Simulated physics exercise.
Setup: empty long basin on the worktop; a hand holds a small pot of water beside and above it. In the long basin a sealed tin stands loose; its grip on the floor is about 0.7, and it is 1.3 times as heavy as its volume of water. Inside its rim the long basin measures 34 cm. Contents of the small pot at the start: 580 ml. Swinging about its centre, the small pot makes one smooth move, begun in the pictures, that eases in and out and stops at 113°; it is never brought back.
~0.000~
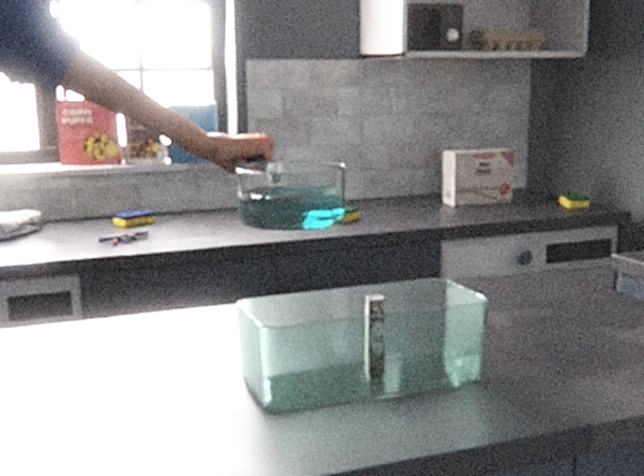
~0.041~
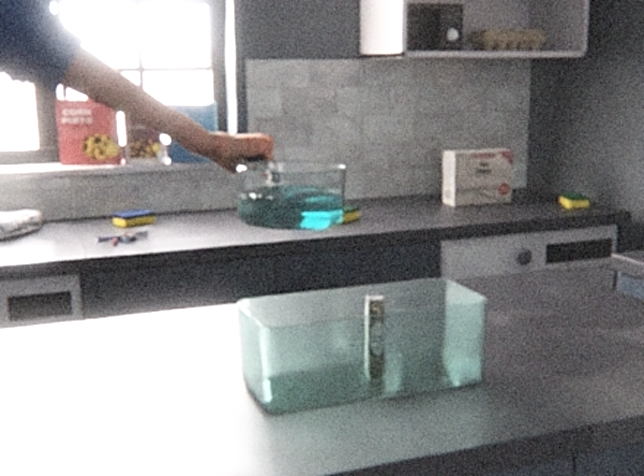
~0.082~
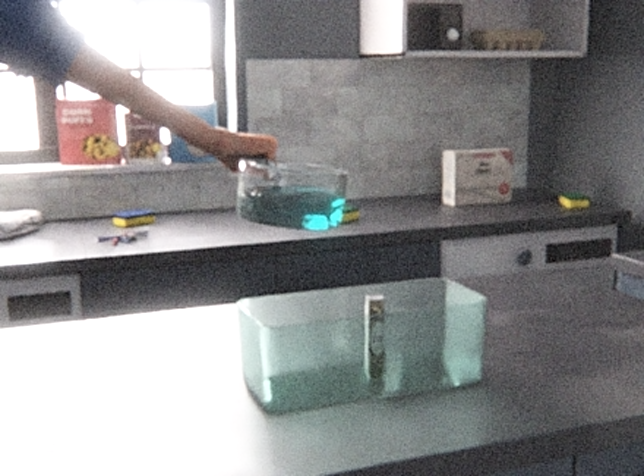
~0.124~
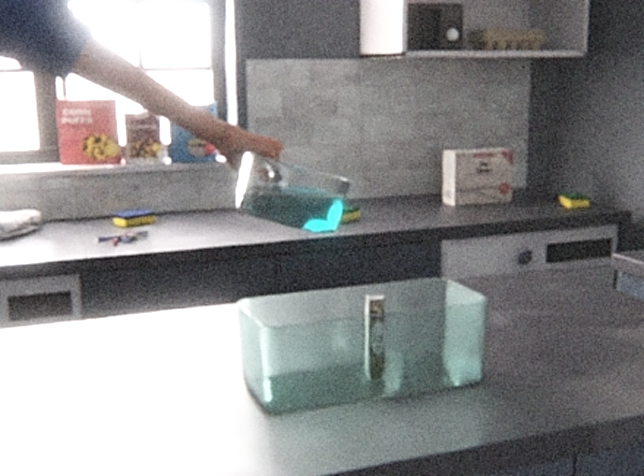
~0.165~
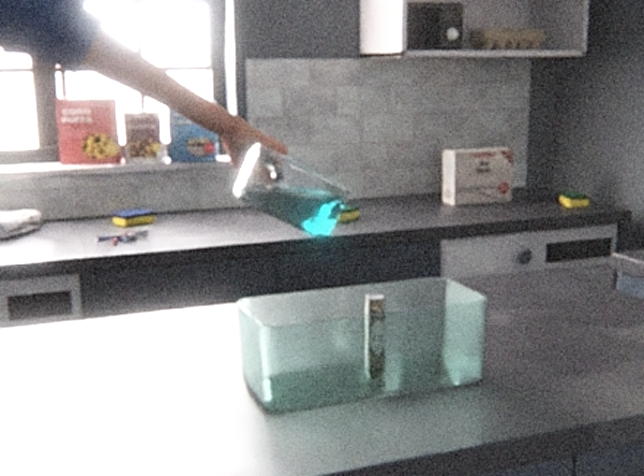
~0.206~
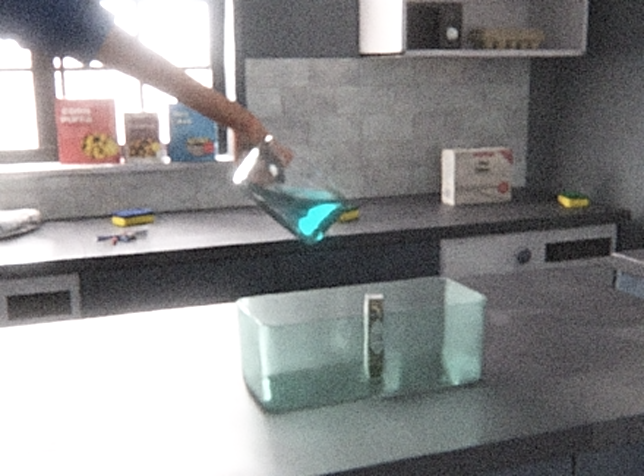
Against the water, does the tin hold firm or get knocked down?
It gets knocked down.
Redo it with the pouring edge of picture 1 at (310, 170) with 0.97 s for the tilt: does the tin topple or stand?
Result: Tin upright.
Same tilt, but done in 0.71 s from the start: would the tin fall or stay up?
In that case the tin stays vertical.
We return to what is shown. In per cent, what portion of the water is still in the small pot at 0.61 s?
About 2 % is still there.
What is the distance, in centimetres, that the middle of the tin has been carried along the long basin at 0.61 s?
Reading: Roughly 2 cm.
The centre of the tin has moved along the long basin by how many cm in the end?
Looks like roughly 8.5 cm in total.
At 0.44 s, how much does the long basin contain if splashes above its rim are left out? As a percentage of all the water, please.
About 26 per cent.
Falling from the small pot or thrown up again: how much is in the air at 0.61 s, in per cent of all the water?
Estimated airborne part: Roughly 8 per cent.
After 0.44 s the tilt is 110° and 16 per cent is still to pour; the tin stands where it began.
After 0.61 s the tilt is 113° and 2 per cent is still to pour; the tin stands 2 cm from where it began.
After 0.79 s the tilt is 113° and 0 per cent is still to pour; the tin leans 27°.
After 0.99 s the tilt is 113° and 0 per cent is still to pour; the tin lies on its side.
In the end the tin lies on its side.
